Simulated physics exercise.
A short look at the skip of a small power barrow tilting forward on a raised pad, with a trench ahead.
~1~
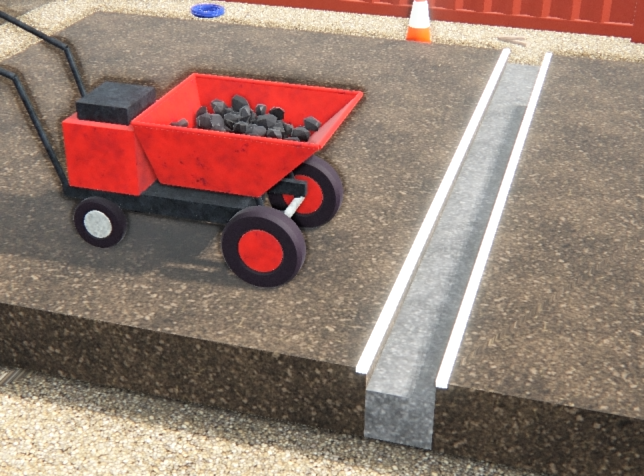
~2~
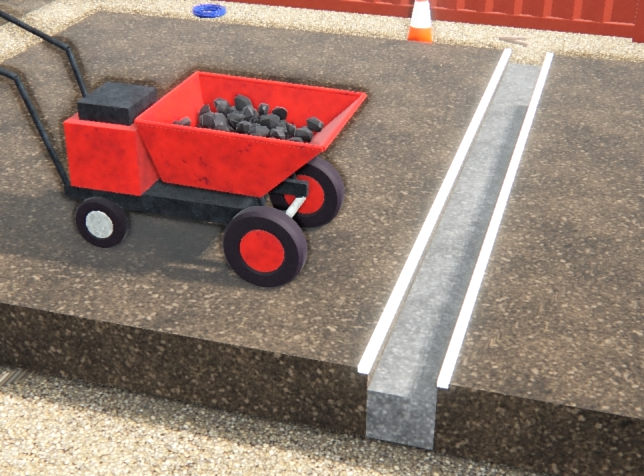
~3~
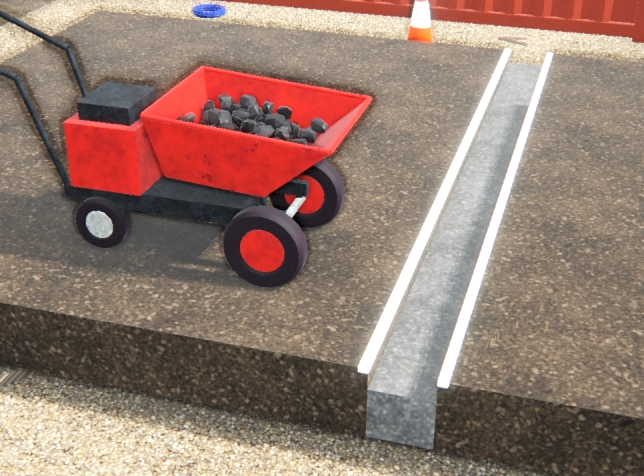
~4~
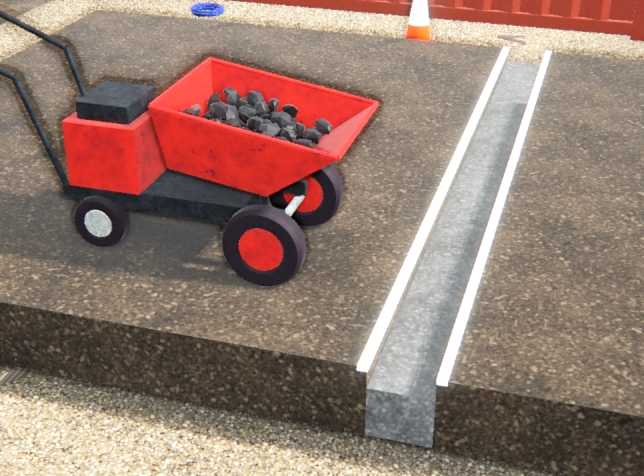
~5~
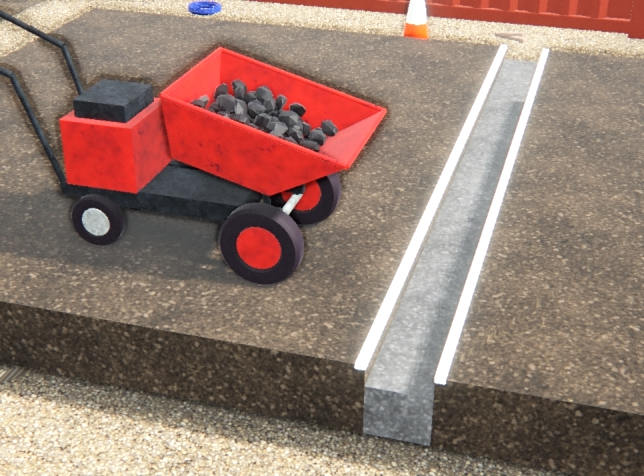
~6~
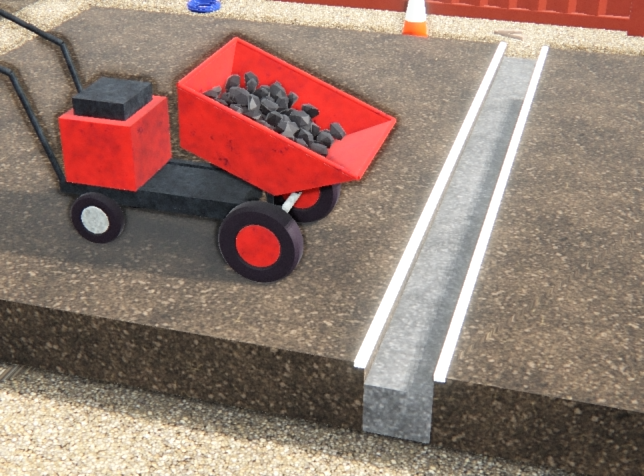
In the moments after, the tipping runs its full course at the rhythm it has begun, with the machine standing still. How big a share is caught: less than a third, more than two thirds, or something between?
The trench takes from one third to two thirds.
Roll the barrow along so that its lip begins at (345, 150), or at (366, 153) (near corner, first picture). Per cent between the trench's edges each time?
In turn 40 and 20 in a hundred.
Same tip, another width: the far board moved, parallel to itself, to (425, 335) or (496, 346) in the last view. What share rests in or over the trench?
Roughly 30 per cent, and 80 per cent.
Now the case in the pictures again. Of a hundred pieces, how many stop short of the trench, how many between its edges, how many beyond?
In per cent, short 0, between 60 and beyond 10.
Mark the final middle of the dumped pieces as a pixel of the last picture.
At about (442, 276).
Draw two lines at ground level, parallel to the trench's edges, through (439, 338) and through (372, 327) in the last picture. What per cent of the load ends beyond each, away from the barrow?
About 10 and 70 per cent.
Shortly afterwards, skip tipped steeply; the whole lot in the skip.
Next, skip tipped right over; near half in the skip; near half in or heaped over the trench.
Some moments later, skip tipped right over; near a third in the skip; near two thirds in or heaped over the trench; a little beyond it.
In the end, skip tipped right over; near a third in the skip; near two thirds in or heaped over the trench; a little beyond it.
